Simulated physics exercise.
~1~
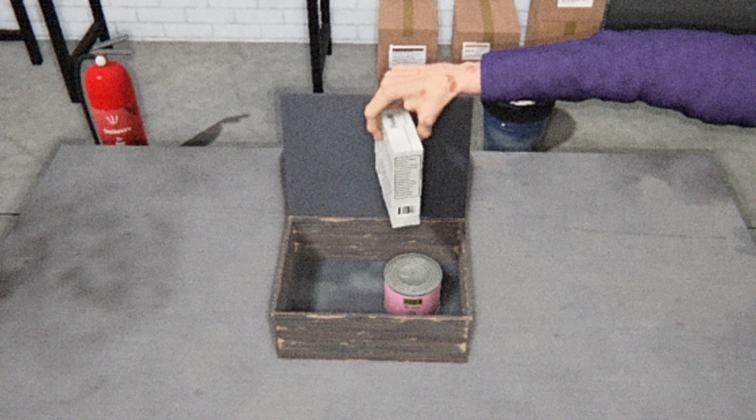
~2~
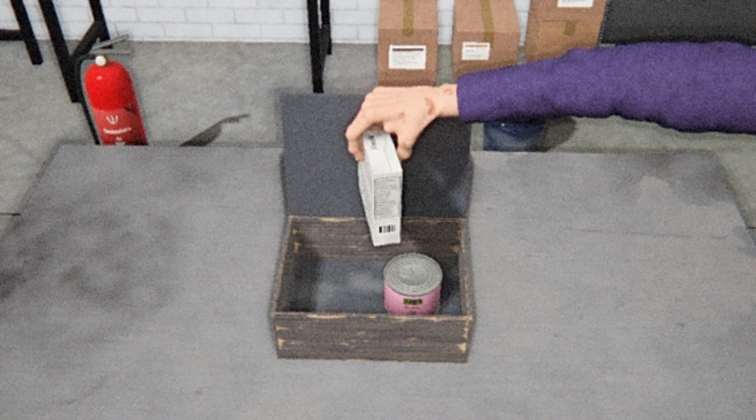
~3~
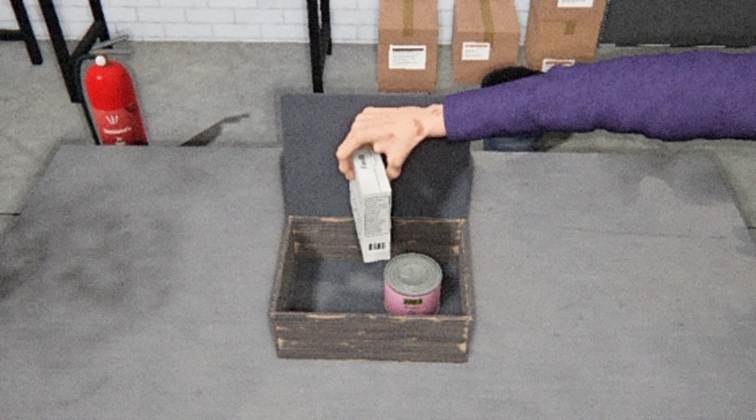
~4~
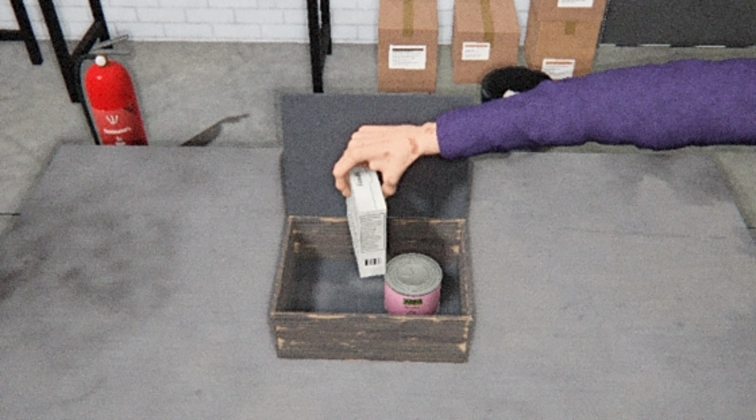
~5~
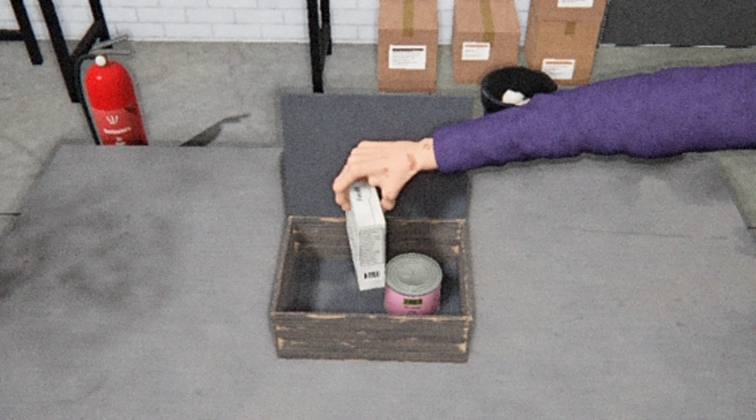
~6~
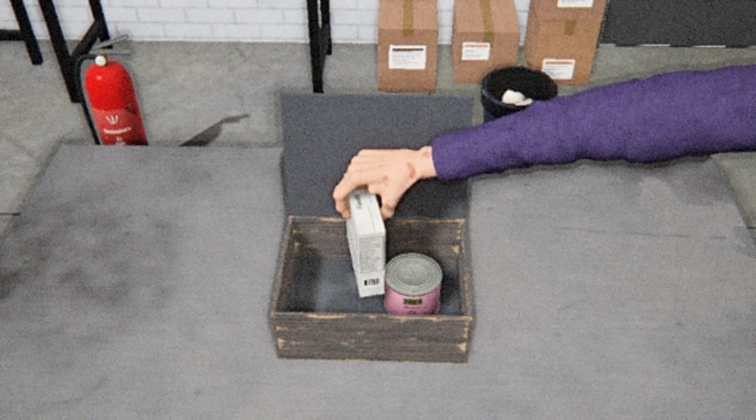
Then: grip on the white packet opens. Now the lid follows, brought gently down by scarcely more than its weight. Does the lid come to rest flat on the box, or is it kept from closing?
The lid is kept from closing.
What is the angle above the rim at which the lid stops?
I'd say roughly 65 degrees above the rim.
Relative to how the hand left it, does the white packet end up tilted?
Result: The white packet remains as it was set.
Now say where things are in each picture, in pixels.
The first picture shows coming down; white packet (397, 159); pink tub (412, 289).
The second picture shows coming down; white packet (379, 178); pink tub (412, 289).
The third picture shows coming down; white packet (369, 196); pink tub (412, 289).
The fourth picture shows coming down; white packet (365, 212); pink tub (412, 289).
The fifth picture shows coming down; white packet (364, 226); pink tub (412, 289).
The sixth picture shows put in, still held; white packet (364, 233); pink tub (412, 289).
Then, 1.00 s past the last view, lid starting down; white packet displaced a little near (365, 266).
Then, 1.60 s past the last view, lid 73° above the rim; white packet displaced a little near (365, 267).
Finally, lid 63° above the rim; moved from the start, white packet; pink tub still in place. Final places as the last picture's camera would see them, white packet near (365, 270).
